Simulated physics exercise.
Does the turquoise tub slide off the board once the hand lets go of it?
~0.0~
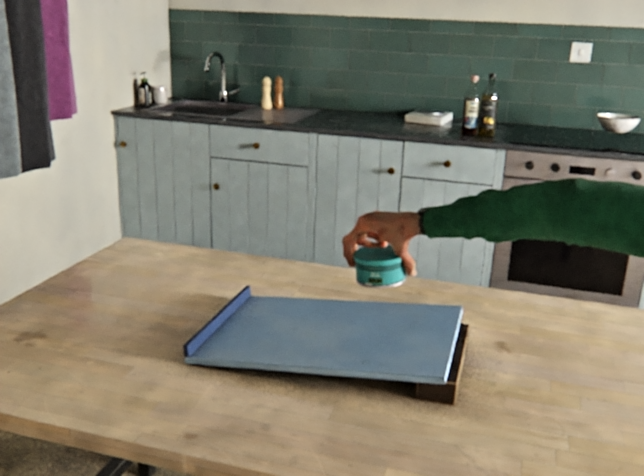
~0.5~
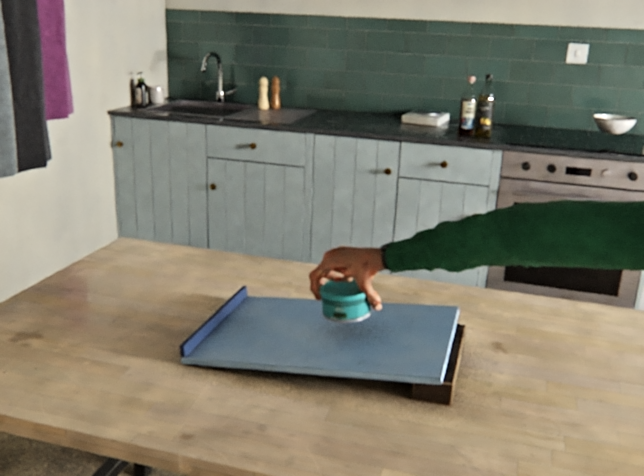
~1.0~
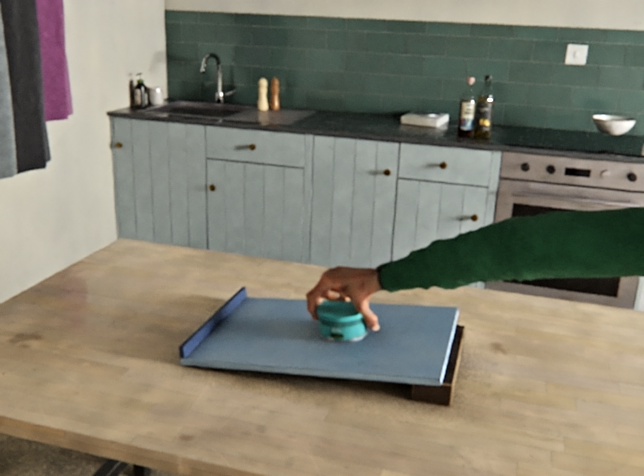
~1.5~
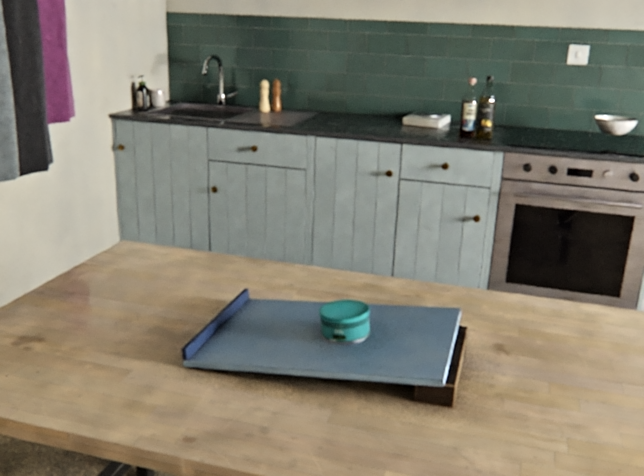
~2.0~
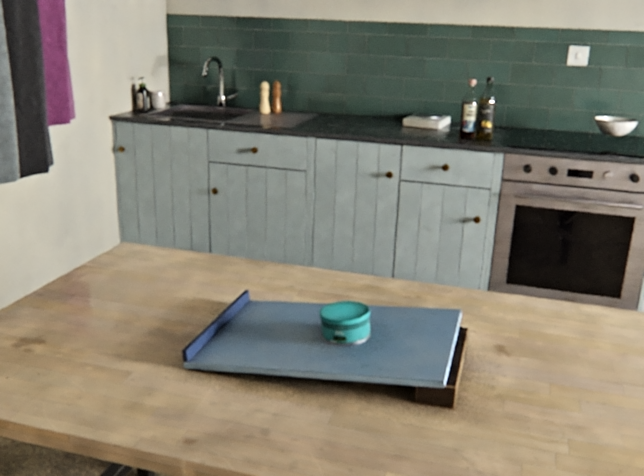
No, the turquoise tub keeps its place on the board after the hand lets go and draws away.
